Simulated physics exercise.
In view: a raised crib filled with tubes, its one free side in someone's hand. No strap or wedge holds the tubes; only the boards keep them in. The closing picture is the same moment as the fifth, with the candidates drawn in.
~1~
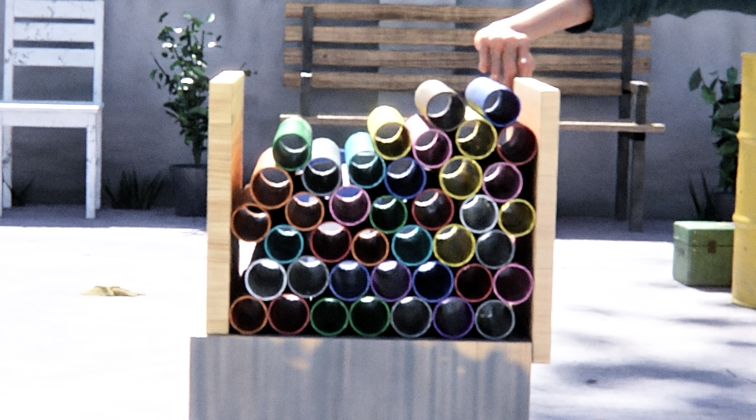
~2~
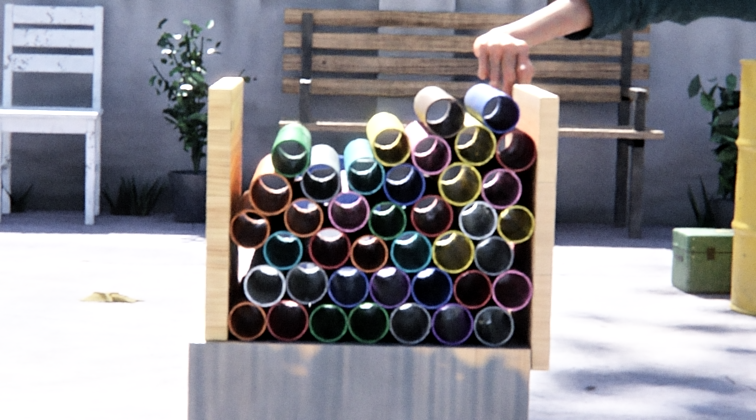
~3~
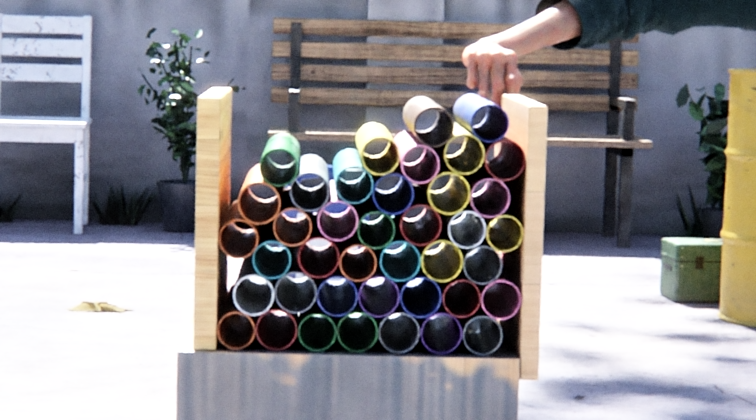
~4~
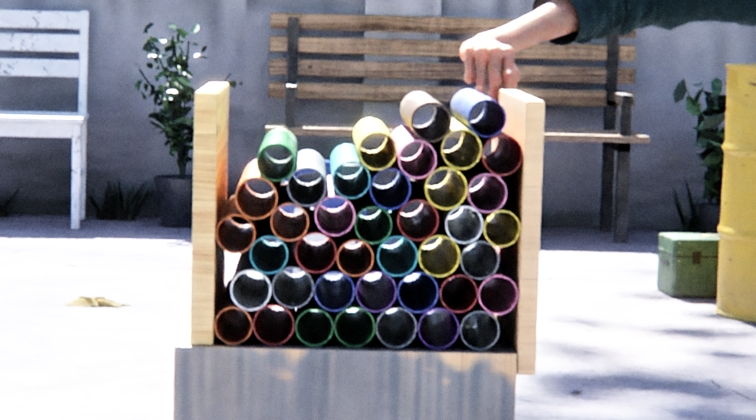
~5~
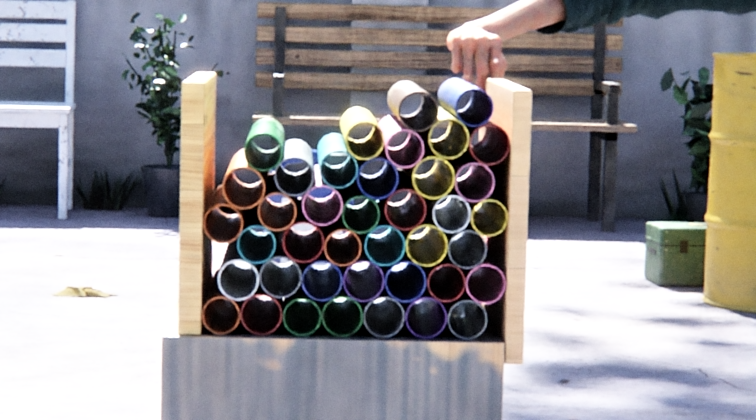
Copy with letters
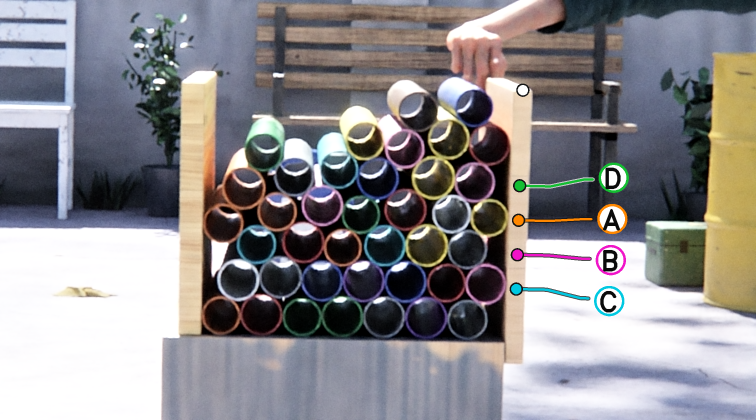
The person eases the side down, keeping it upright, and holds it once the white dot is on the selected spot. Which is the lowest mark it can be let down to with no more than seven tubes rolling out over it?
Mark C is as low as it can go.
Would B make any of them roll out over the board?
Yes, at B.
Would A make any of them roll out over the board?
Yes.
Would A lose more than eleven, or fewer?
At A, fewer than eleven.
On the marked copy, A at (519, 220); B at (517, 255); C at (516, 289); D at (520, 186); the white dot at (523, 90).
Following C. Soon after the start, top of the board (510, 174).
Later, top of the board (507, 269).
In the end, top of the board (506, 288), six out over the board.
As for the rest, A two out over the board; B two out over the board; D two out over the board.
